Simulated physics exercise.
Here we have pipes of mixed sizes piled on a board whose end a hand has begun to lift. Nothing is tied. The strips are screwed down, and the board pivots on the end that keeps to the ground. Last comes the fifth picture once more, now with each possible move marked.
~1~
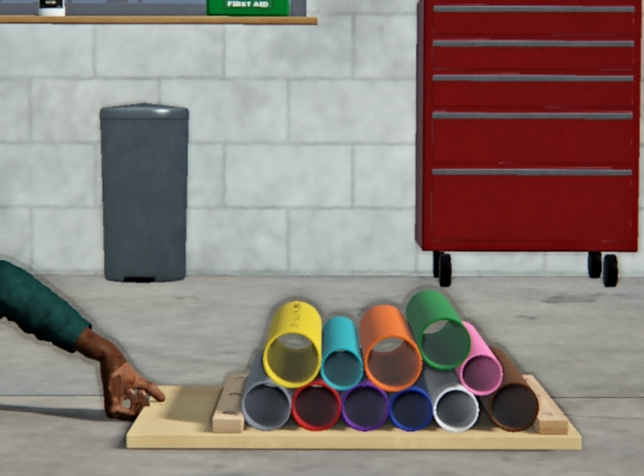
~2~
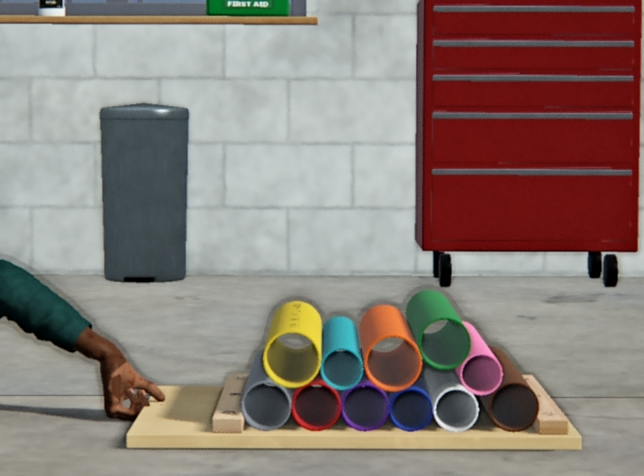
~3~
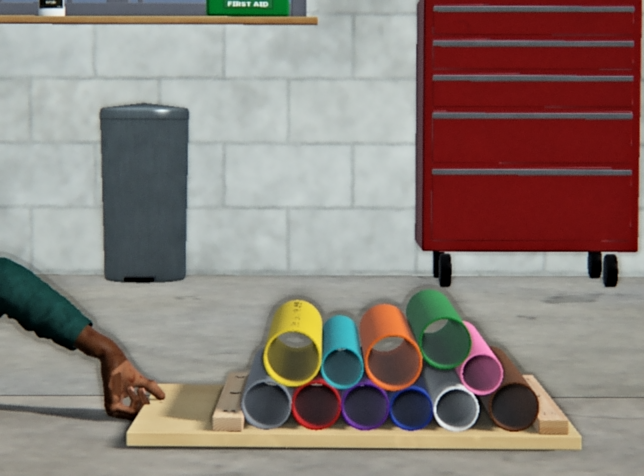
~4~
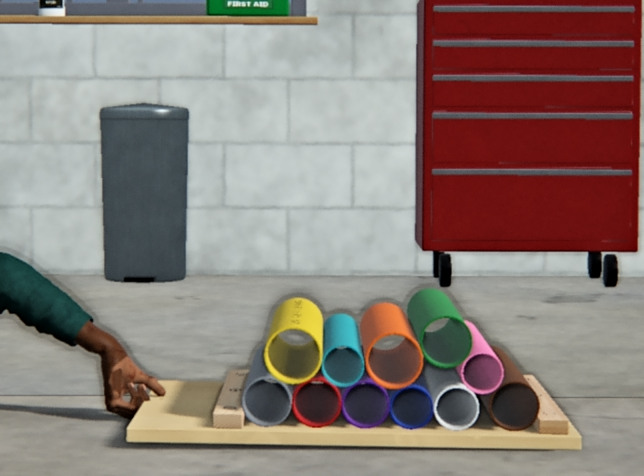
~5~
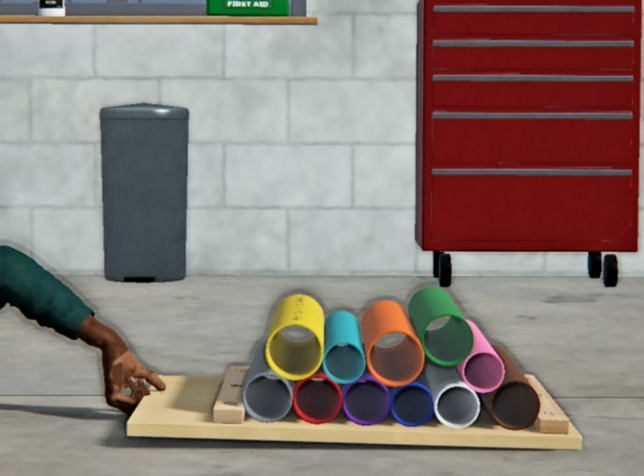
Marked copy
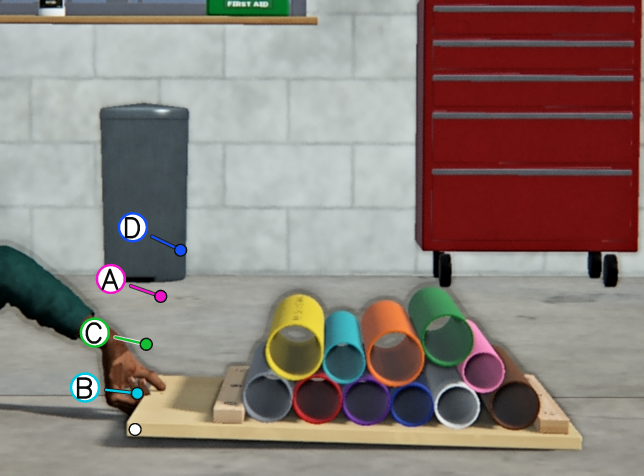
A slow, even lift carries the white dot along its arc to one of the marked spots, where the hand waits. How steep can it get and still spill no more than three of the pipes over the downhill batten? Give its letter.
Up to D.
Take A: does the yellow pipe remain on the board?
The yellow pipe: Yes.
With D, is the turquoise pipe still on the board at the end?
Yes, with D.
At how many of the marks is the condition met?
Four of the four.
On the marked copy, A at (161, 296); B at (137, 394); C at (146, 344); D at (181, 250); the white dot at (135, 430).
With D. Early on, board at 16°.
Further on, board at 26°.
At the end, board at 26°, three over the low batten (orange, pink, green).
As for the rest, A none over the low batten; B none over the low batten; C none over the low batten.
